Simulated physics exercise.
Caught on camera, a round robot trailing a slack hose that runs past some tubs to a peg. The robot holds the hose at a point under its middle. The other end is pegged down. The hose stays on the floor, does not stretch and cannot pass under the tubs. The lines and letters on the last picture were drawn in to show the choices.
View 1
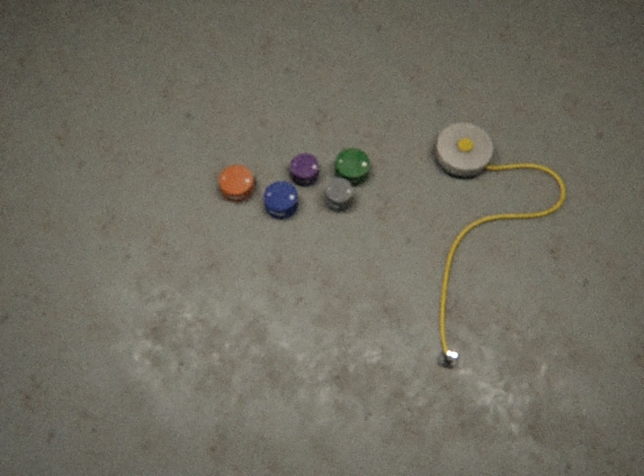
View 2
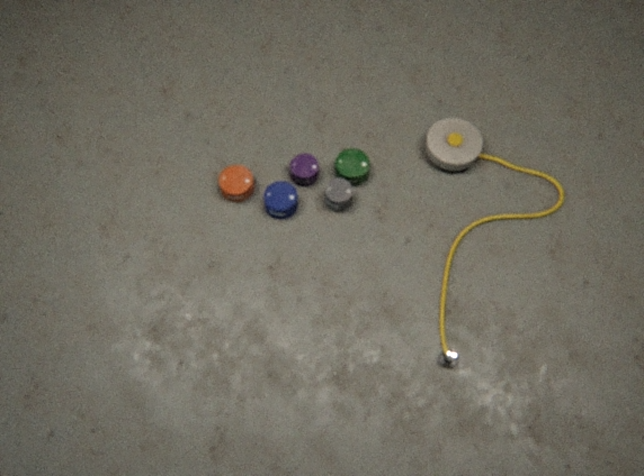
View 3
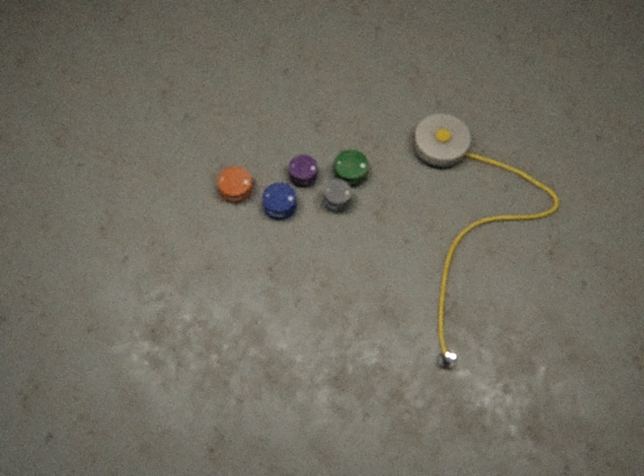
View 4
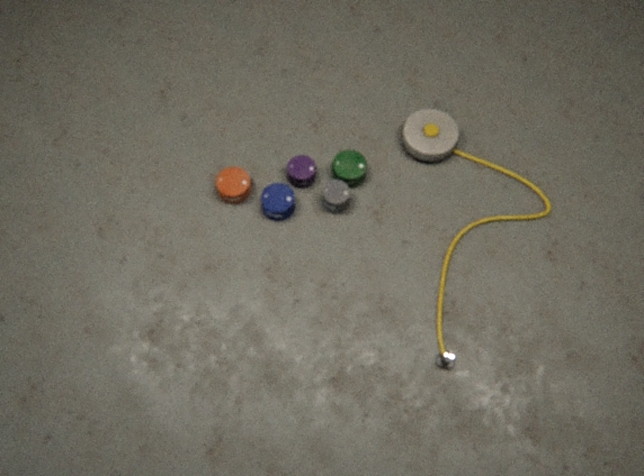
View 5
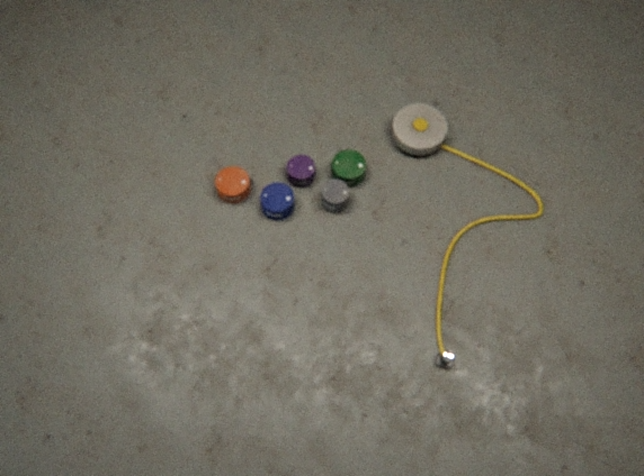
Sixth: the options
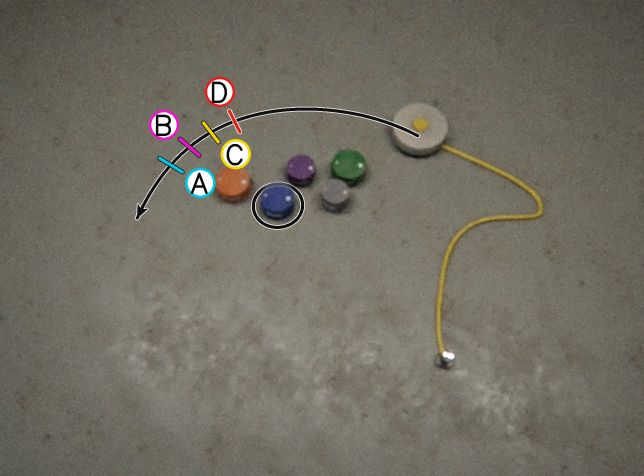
A round grey robot with a yellow hose attached slid slowly up and to the left, drawing the hose's bend along behind it, while the far end and the five small coloured tubs stayed put.
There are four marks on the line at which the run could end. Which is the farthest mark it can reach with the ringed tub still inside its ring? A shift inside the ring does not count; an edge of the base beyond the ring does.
The farthest safe stop is A.
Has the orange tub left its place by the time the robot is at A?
No.
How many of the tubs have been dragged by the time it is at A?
By then, three.
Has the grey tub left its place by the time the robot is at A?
By then, yes.
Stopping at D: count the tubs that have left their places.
The count is none.
On the marked copy, A at (171, 165); B at (189, 147); C at (211, 132); D at (235, 121); the ring at (278, 205); the route from (418, 136) via (257, 114) to (137, 218).
Following A. Soon after the start, robot (329, 104); blue tub (278, 201).
Later, robot (236, 115); blue tub (278, 201).
In the end, robot (169, 160); blue tub (277, 202); purple tub (287, 177); grey tub (334, 212); green tub (313, 192); the blue tub is still in its ring.
As for the rest, B is safe but short; C is safe but short; D is safe but short.
